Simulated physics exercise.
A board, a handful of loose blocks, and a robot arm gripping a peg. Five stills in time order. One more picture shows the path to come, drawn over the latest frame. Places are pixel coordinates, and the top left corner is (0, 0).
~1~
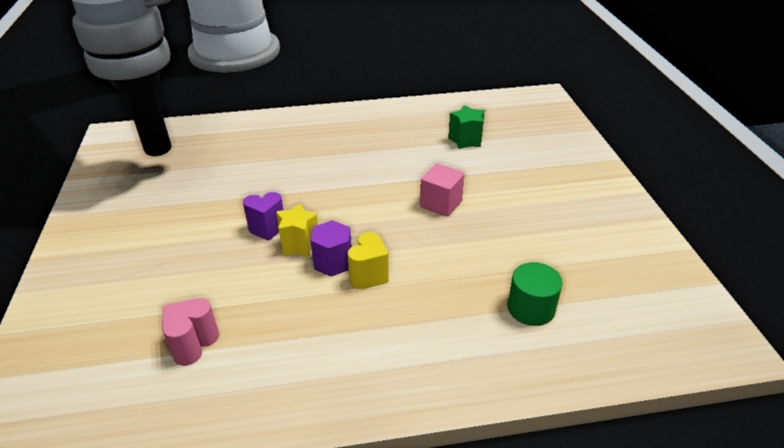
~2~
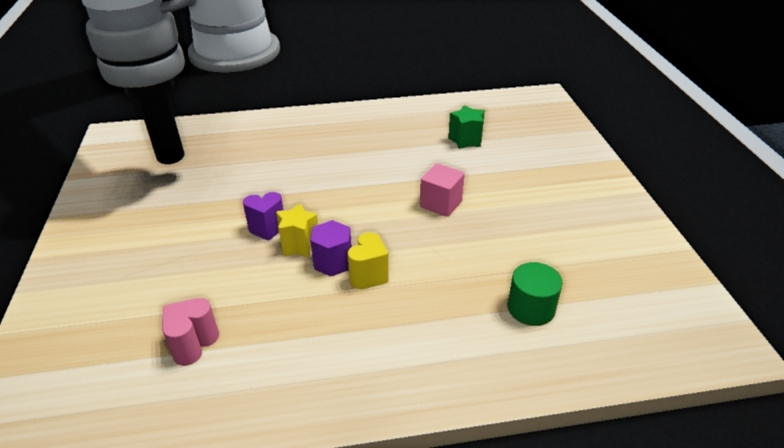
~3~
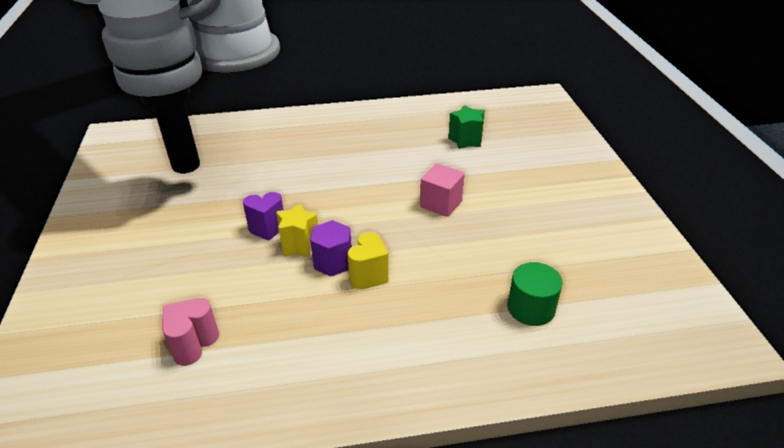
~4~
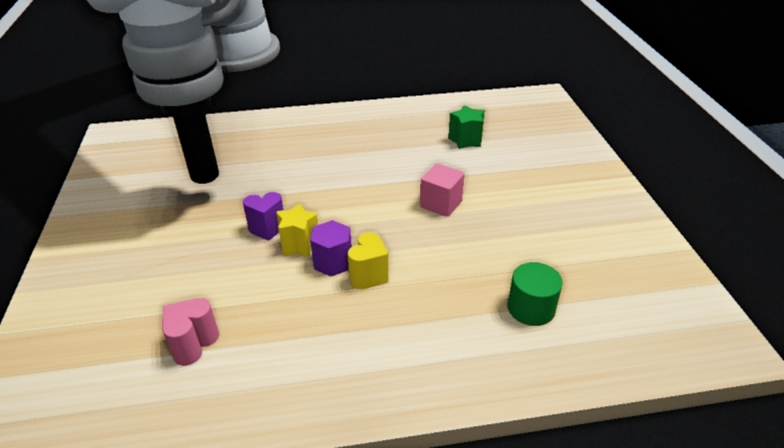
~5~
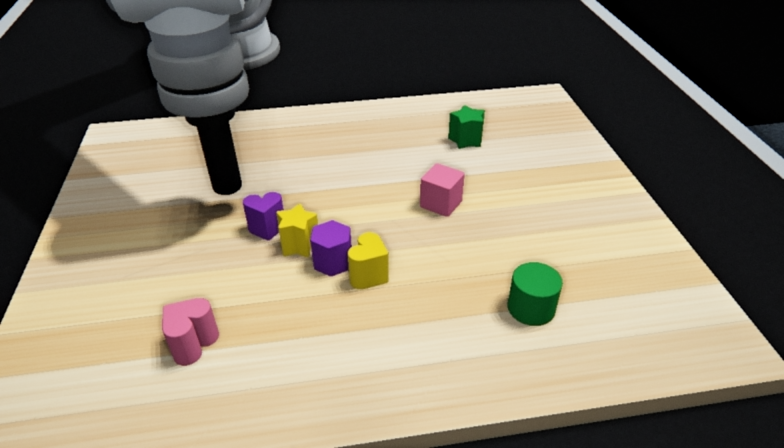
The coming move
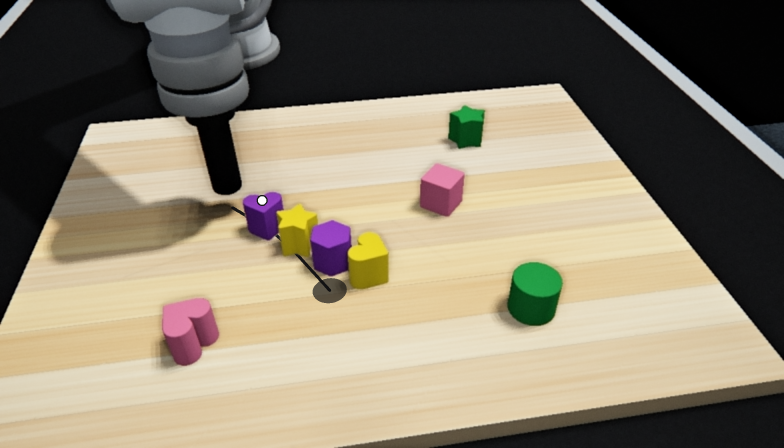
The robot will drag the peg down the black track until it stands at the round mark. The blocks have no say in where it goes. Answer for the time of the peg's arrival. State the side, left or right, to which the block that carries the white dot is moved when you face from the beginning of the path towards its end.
Out to the right.
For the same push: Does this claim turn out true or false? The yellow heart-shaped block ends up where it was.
The statement is false.
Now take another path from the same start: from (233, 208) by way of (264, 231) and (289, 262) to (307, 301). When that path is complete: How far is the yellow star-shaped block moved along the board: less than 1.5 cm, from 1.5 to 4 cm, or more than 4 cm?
It gets moved over 4 cm.
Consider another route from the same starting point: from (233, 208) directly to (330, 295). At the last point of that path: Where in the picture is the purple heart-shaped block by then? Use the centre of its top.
Answer: (302, 214).
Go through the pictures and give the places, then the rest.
The first picture shows peg tip (159, 150); block tops, purple heart-shaped block (262, 200); yellow star-shaped block (295, 216); purple six-sided block (330, 233); yellow heart-shaped block (368, 247).
The second picture shows peg (171, 158); blocks unchanged.
The third picture shows peg (187, 167); blocks unchanged.
The fourth picture shows peg (205, 177); blocks unchanged.
The fifth picture shows peg (228, 188); purple heart-shaped block (262, 200); yellow star-shaped block (295, 216); purple six-sided block (330, 233); yellow heart-shaped block (368, 247).
Path on the board, from (233, 208) via (284, 242), ending at (330, 290); the dot is on the purple heart-shaped block.
What follows on the original path. One third of the way, peg (264, 210); purple heart-shaped block (278, 215), turned 25° anticlockwise; yellow star-shaped block (310, 224); purple six-sided block (340, 235).
Two thirds of the way, peg (296, 237); purple heart-shaped block (291, 248), turned 15° clockwise; yellow star-shaped block (329, 248), turned 40° anticlockwise; purple six-sided block (368, 245), turned 20° anticlockwise; yellow heart-shaped block (400, 254).
At the end, peg (327, 270); purple heart-shaped block (289, 264), turned 75° clockwise; yellow star-shaped block (347, 279), turned 80° anticlockwise; purple six-sided block (368, 245), turned 25° anticlockwise; yellow heart-shaped block (400, 254).
